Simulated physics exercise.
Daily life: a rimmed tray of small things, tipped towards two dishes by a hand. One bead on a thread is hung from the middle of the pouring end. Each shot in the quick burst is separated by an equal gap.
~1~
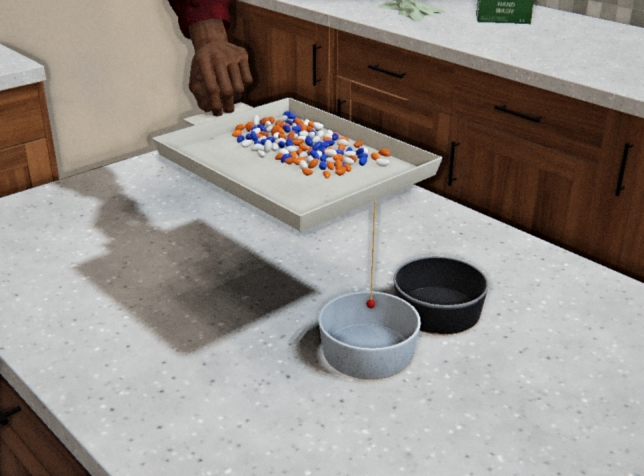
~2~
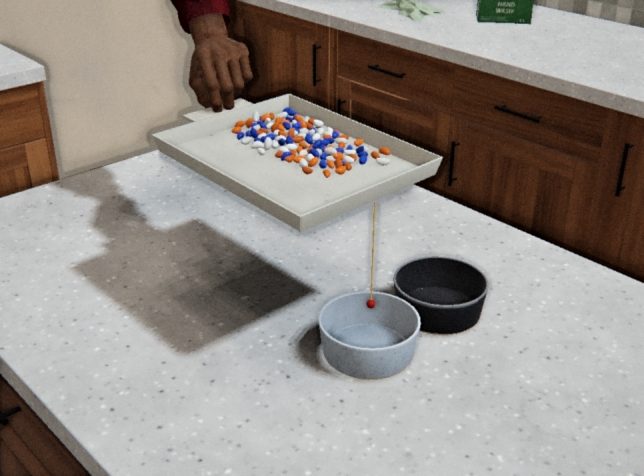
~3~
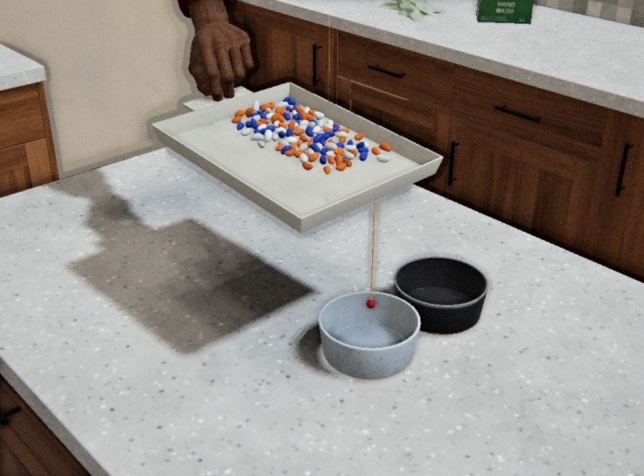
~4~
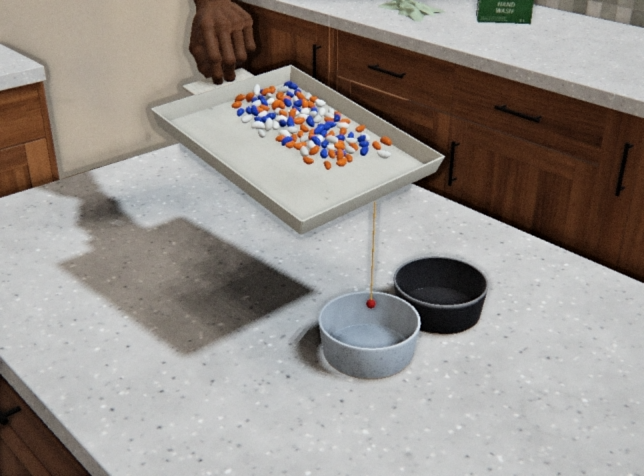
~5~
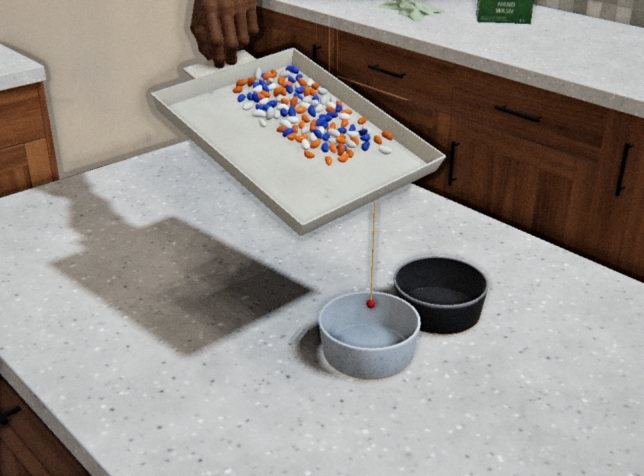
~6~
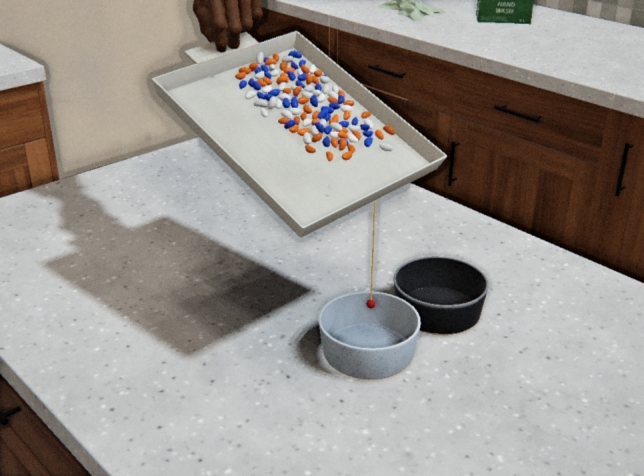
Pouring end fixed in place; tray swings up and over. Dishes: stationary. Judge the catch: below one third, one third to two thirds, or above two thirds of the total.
Not even a third.
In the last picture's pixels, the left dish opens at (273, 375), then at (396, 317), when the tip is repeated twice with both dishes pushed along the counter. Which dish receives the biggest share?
In turn: The dish on the right-hand side, then the dish on the left-hand side.
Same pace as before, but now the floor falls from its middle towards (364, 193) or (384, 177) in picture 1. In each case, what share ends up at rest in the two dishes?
In turn, 30 percent and then 80 percent.
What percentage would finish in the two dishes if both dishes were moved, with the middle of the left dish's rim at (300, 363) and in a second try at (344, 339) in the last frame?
First try: Roughly 50 per cent; second try: Roughly 40 per cent.
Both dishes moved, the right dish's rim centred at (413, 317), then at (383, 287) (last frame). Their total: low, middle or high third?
First place: Beyond two thirds. Second place: Below one third.
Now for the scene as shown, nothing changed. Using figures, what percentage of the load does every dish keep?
So the left dish gets 20 % of the load, while the right one gets 0 %.
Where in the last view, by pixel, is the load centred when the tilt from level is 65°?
I'd put the middle of the pieces at roughly (374, 191).
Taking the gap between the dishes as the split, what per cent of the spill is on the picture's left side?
It comes to near 50 percent of the spill.
Shortly afterwards, tray tipped steeply; the bulk on the tray; a little in the air.
Next, tray tipped past a quarter turn; near a third on the tray; a little in the left dish; near a third outside both; near a quarter in the air.
Some moments later, tray tipped past a quarter turn; near a quarter in the left dish; the bulk outside both.
In the end, tray tipped past a quarter turn; near a quarter in the left dish; none at all in the right dish; the bulk outside both.
